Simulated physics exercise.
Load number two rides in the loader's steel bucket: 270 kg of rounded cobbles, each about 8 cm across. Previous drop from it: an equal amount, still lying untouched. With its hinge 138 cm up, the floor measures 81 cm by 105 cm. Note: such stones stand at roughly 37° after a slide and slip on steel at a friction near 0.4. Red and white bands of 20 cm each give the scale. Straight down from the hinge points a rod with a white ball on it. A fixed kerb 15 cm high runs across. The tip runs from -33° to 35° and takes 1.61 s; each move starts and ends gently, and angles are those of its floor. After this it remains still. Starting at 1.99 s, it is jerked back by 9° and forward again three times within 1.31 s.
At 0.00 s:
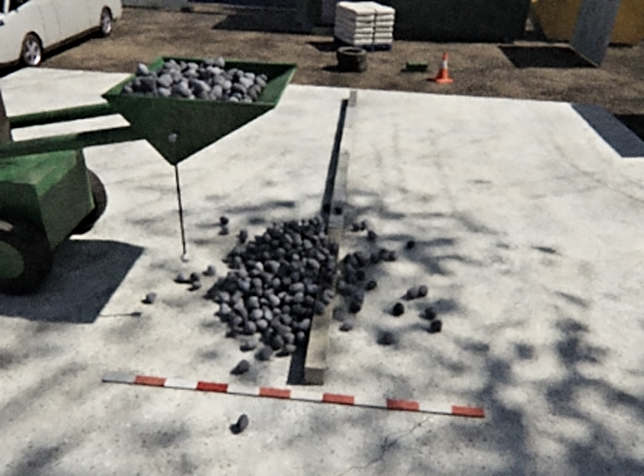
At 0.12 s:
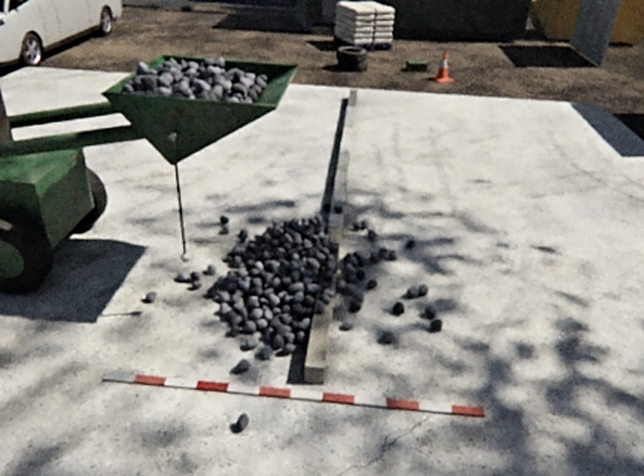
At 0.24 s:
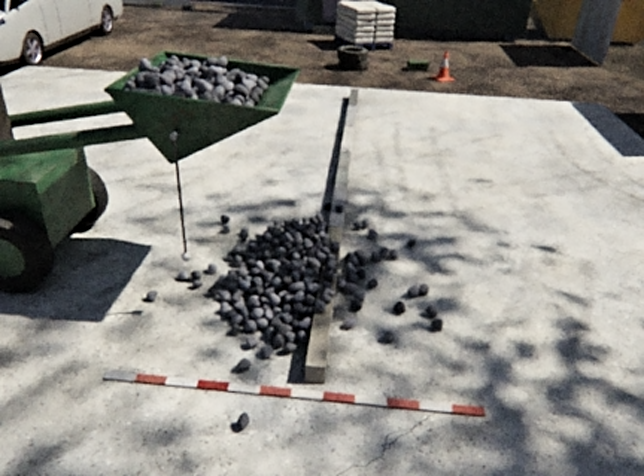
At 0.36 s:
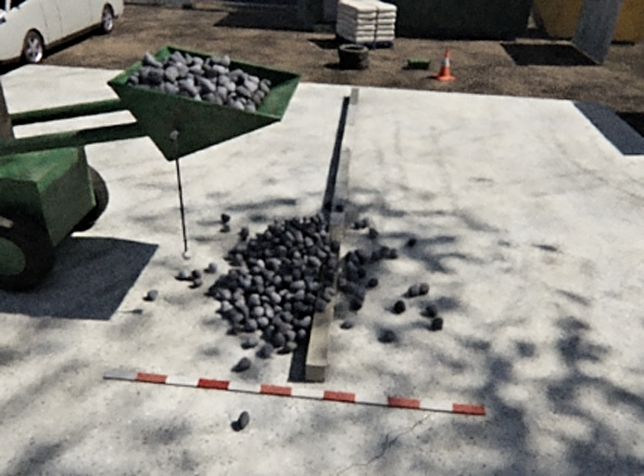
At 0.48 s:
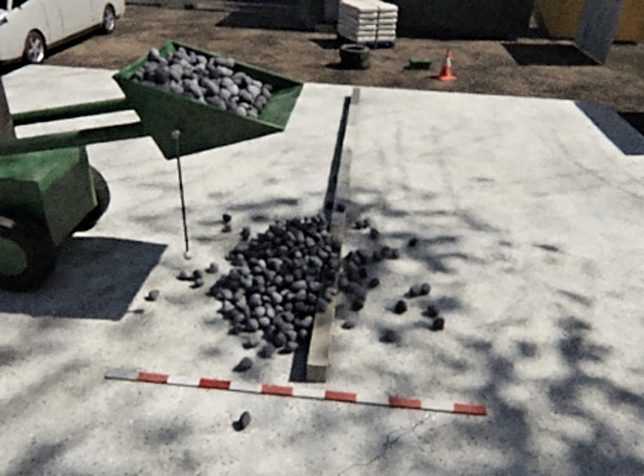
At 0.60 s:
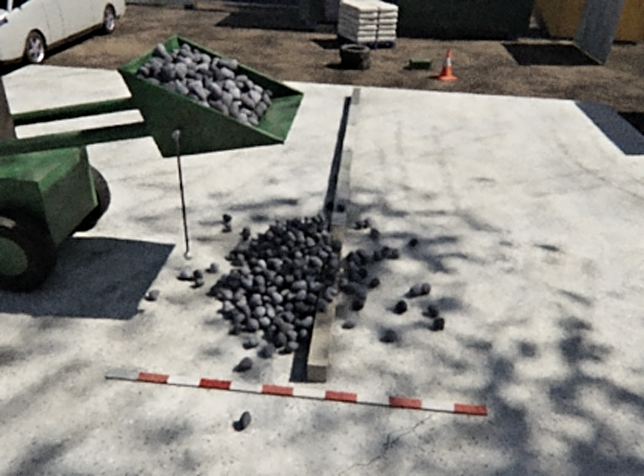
To begin with, a green loader's bucket full of dark grey stones hangs almost still, tilted slightly back, left of a loose pile of similar stones lying across a kerb. Then the bucket slowly rotates, its right-hand lip lowering and the stones inside shifting slightly, while the pile below stays unchanged.
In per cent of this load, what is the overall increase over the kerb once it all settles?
54 out of 100, about.
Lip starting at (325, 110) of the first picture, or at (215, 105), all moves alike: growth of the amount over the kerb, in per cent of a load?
Roughly 95 and 5 percent, in that order.
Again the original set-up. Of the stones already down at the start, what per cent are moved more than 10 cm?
I'd say roughly 10 per cent of them.
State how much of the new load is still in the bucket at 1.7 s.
Roughly 45 per cent is still inside.
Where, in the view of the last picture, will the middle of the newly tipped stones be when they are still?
Roughly at (345, 270) in the last picture.
After 1.2 s the floor is at 25°; in per cent of one load, 100 in the bucket, 92 on this side of the kerb, 8 over the kerb; the foremost stones are at (415, 291).
After 1.7 s the floor is at 35°; in per cent of one load, 47 in the bucket, 145 on this side of the kerb, 8 over the kerb; the foremost stones are at (415, 291).
After 3.8 s the floor is at 35°; in per cent of one load, 0 in the bucket, 137 on this side of the kerb, 62 over the kerb; the foremost stones are at (507, 279).
After 6.3 s the floor is at 35°; in per cent of one load, 0 in the bucket, 137 on this side of the kerb, 62 over the kerb; the foremost stones are at (507, 279). Net gain over the kerb, 54.
